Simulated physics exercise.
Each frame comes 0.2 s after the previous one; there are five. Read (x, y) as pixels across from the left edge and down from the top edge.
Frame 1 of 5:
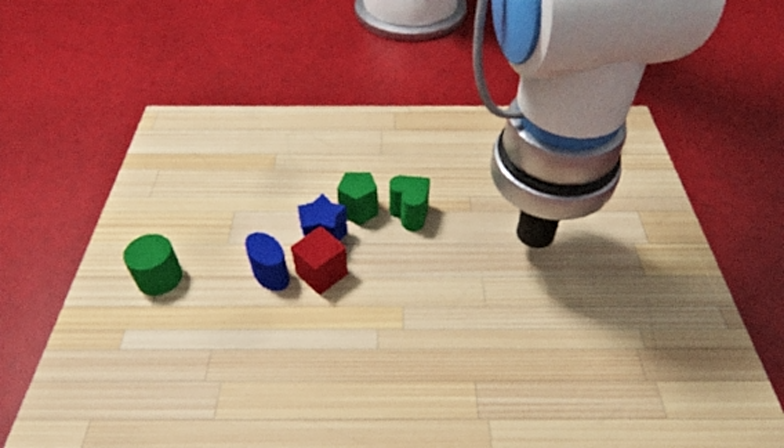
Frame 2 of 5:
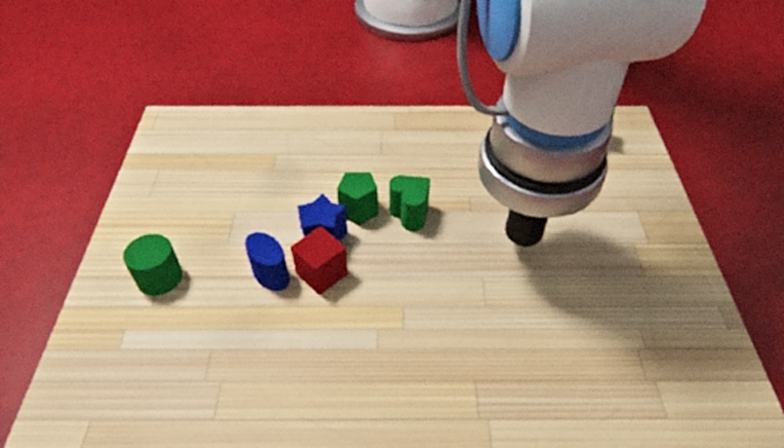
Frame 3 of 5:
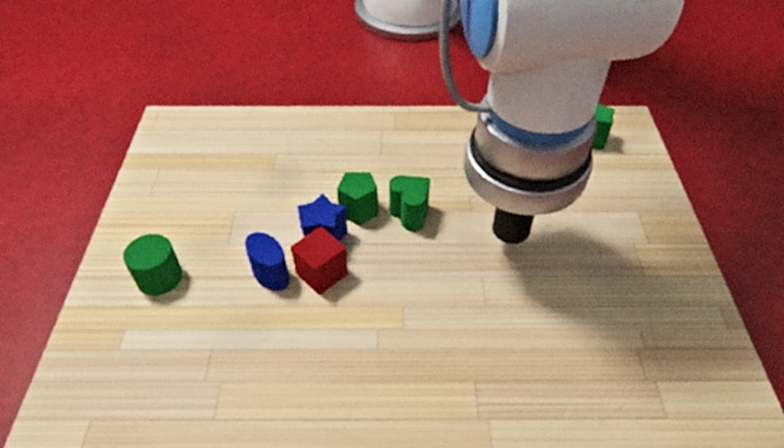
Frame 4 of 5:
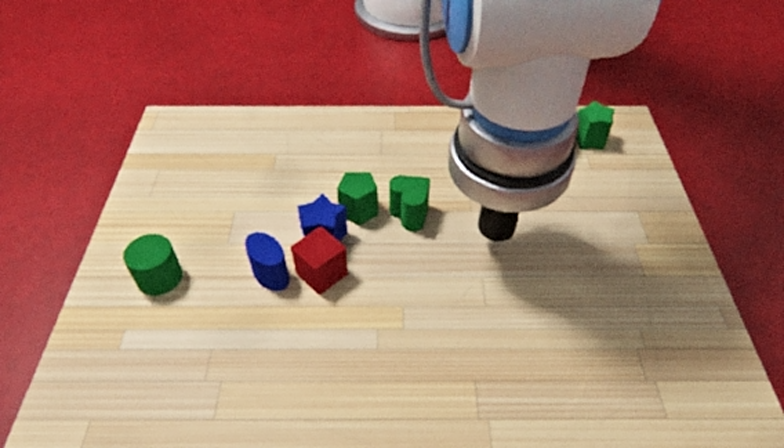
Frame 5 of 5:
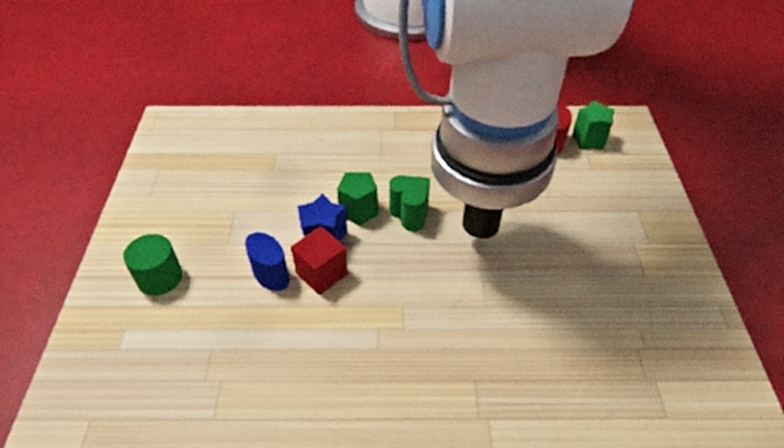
A robot arm moves slowly left above a wooden table while the coloured blocks stay still.
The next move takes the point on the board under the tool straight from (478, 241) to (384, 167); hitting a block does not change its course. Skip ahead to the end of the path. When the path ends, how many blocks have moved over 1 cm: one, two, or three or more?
Answer: One block.
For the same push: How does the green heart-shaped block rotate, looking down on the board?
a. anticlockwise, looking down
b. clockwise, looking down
Correct choice: A.
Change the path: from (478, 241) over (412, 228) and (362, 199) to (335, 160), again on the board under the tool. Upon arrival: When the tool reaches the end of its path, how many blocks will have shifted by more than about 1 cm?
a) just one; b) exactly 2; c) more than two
The correct letter is b.
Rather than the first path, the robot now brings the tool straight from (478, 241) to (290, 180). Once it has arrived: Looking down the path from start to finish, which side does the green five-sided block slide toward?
The left.
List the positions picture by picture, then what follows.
In the first frame, lower end of the tool (535, 234), tops of blocks, green five-sided block (357, 183), green heart-shaped block (411, 188).
In the second frame, tool (524, 232), blocks as before.
In the third frame, tool (511, 230), blocks as before.
In the fourth frame, tool (497, 228), blocks as before.
In the fifth frame, tool (481, 225), green five-sided block (357, 183), green heart-shaped block (411, 188).
What follows on the original path. One third of the way, tool (445, 197); nothing pushed yet.
Two thirds of the way, tool (414, 173); green five-sided block (352, 185), turned 15° clockwise; green heart-shaped block (392, 181), turned 55° anticlockwise.
At the end, tool (384, 150); green five-sided block (352, 185), turned 15° clockwise; green heart-shaped block (392, 181), turned 55° anticlockwise.
